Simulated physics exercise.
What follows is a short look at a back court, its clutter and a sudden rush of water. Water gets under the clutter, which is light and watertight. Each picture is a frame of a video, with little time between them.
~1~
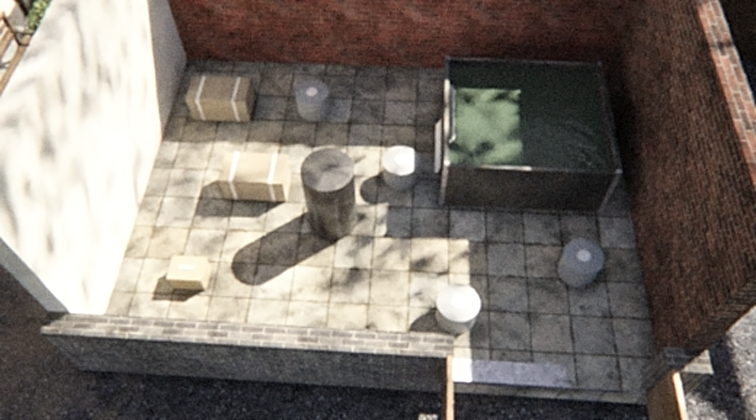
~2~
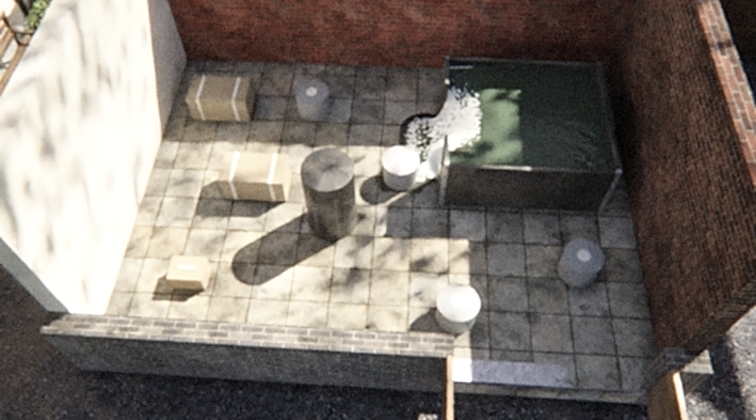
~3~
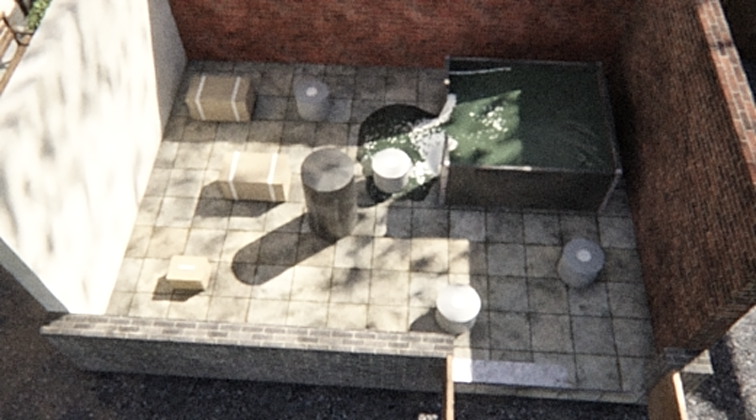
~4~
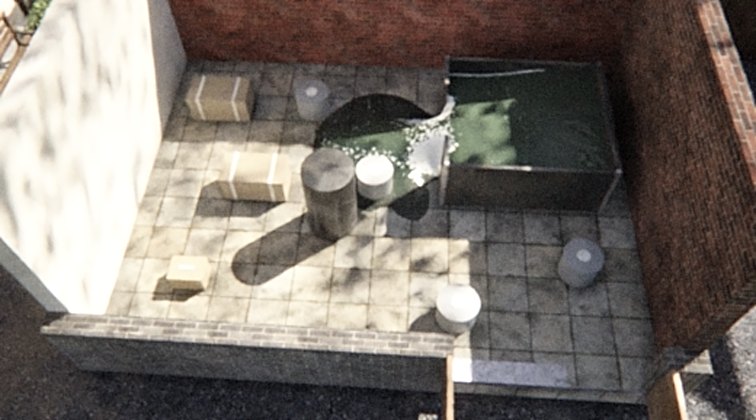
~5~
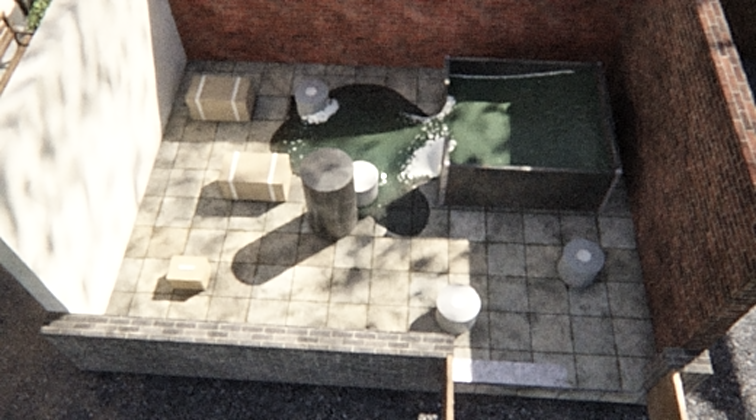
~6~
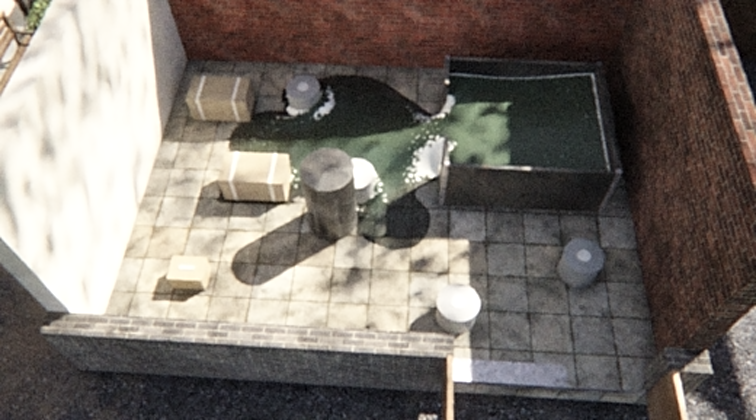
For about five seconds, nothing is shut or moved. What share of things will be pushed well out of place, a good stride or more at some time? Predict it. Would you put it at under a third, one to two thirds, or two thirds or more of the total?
Portion: No less than two thirds.
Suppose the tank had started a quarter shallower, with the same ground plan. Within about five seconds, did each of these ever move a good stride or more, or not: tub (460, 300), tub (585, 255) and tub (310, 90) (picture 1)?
Fell short, fell short, went the distance.
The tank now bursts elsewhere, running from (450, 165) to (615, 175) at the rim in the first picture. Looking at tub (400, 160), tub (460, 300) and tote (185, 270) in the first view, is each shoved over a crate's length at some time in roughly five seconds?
Object by object: Short of it, covered the distance, covered the distance.
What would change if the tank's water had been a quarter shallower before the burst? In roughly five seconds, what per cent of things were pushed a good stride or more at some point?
70 per cent or so.
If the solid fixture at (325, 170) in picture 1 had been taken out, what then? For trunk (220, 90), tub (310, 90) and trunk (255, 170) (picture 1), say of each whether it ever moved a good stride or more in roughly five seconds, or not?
Working through the list, the first object covered the distance, the middle one covered the distance, and the last covered the distance.
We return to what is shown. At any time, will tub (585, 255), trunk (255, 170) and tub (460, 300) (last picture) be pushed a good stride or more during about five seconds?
Listed order gives below that mark, then past that mark, and lastly below that mark.
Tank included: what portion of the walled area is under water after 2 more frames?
My estimate is about 40 per cent.
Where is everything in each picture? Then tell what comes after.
A tub at (401, 160), on the bottom; a tub at (312, 92) rests on the ground; 0 of 7 have shifted, in the first picture.
A tub at (401, 160) rests on the ground; a tub at (312, 92) rests on the ground; 0 of 7 have shifted, in the second picture.
A tub at (391, 163), on the bottom, close to its start; a tub at (312, 92) rests on the ground; 1 of 7 have shifted, in the third picture.
A tub at (375, 170) rests on the ground, a stride from its start; a tub at (312, 92), on the bottom; 1 of 7 have shifted, in the fourth picture.
A tub at (360, 176), on the bottom, a stride from its start; a tub at (311, 92) rests on the ground; 1 of 7 have shifted, in the fifth picture.
A tub at (356, 173), on the bottom, a stride from its start; a tub at (303, 87), on the bottom, close to its start; 2 of 7 have shifted, in the sixth picture.
A moment on, 2 of 7 are well off their spots; 1 afloat.
Next, 3 of 7 are well off their spots; 3 afloat.
Later, 5 of 7 are well off their spots; 5 afloat.
In the end, 5 of 7 are well off their spots, and 5 have been at some point; 4 afloat.
